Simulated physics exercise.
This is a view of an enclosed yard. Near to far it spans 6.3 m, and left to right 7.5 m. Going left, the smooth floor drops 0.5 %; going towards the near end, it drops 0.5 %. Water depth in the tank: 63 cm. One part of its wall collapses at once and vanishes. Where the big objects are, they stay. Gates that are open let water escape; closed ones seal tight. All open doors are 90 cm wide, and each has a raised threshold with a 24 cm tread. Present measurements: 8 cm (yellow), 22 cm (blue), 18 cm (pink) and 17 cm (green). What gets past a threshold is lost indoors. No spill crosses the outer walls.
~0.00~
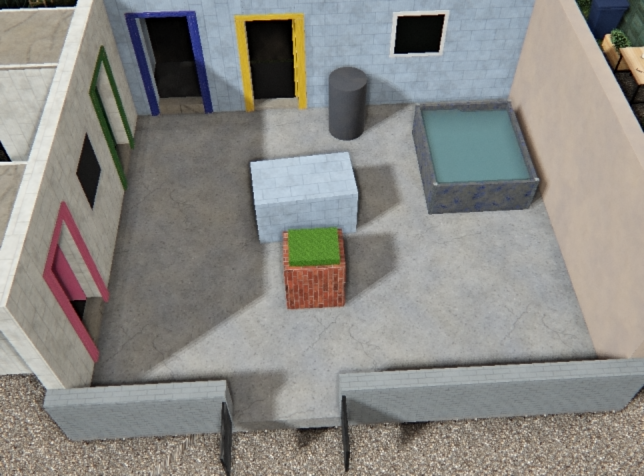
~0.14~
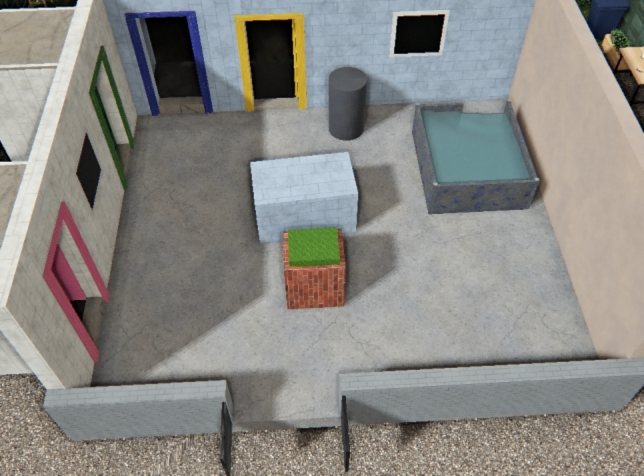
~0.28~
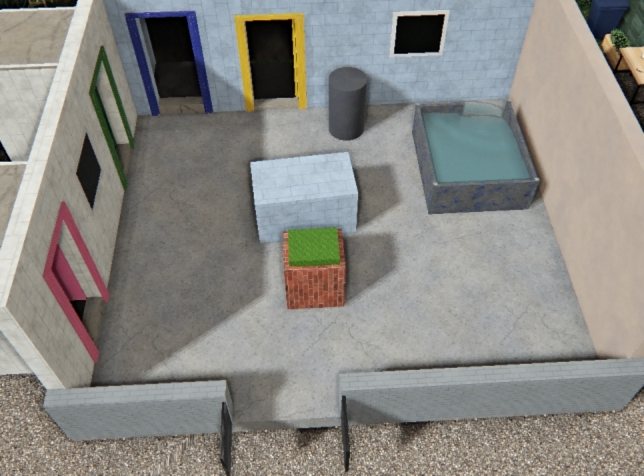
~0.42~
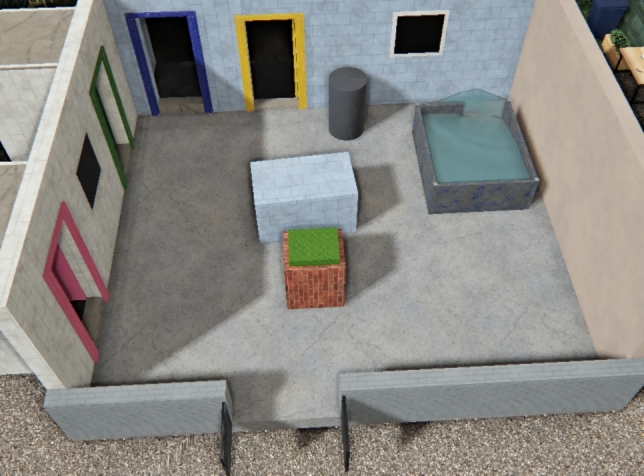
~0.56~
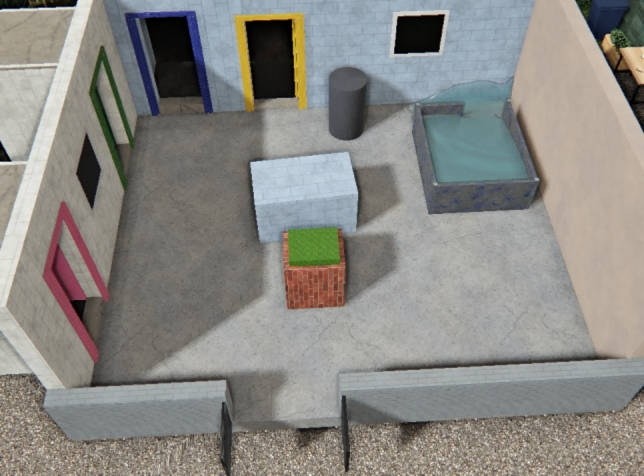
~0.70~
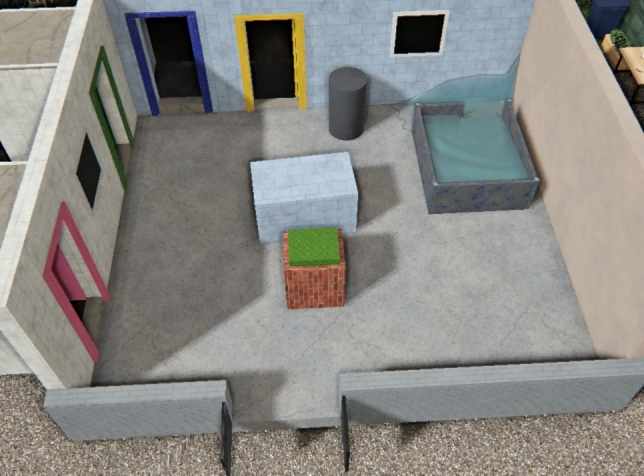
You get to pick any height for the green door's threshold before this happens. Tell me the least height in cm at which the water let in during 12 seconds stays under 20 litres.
It should be about 6.5 cm.
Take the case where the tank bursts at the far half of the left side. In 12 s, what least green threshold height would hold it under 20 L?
Estimate: Near 18 cm.
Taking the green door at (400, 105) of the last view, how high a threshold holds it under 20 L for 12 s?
It needs roughly 8.5 cm.
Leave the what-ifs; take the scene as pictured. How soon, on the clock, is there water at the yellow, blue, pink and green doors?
The yellow door at 1.8 s, the blue door at 2.8 s, the pink door at 6.0 s, the green door at 3.6 s.
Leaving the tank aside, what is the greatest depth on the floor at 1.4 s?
It gets to close to 56 centimetres there.
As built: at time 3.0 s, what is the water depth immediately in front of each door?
Yellow door 5 cm, blue door 3 cm, pink door 0 cm, green door 0 cm.
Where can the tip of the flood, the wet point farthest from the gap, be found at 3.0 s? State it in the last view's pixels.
The tip of the flood lies near (165, 120).
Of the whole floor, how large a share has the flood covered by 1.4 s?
Wet share: Near 10 %.
After 1.4 s water covers 10 % of the floor, deepest (56 cm) near (505, 104); it has not reached the green door.
After 3.0 s water covers 30 % of the floor, deepest (30 cm) near (491, 117); it has not reached the green door.
After 12.0 s water covers 95 % of the floor, deepest (9 cm) near (105, 306); 5 cm at the green door, 0 litres in over its 17 cm threshold.
At the green door as built, the water arrived by 3.7 s and peaked near 11 cm at 5.6 s.
Run again over the same 12 s with other heights there, 31 litres in over 5.5 cm, 9 litres over 7.5 cm. The limit of 20 litres is kept from about 6.5 cm up.
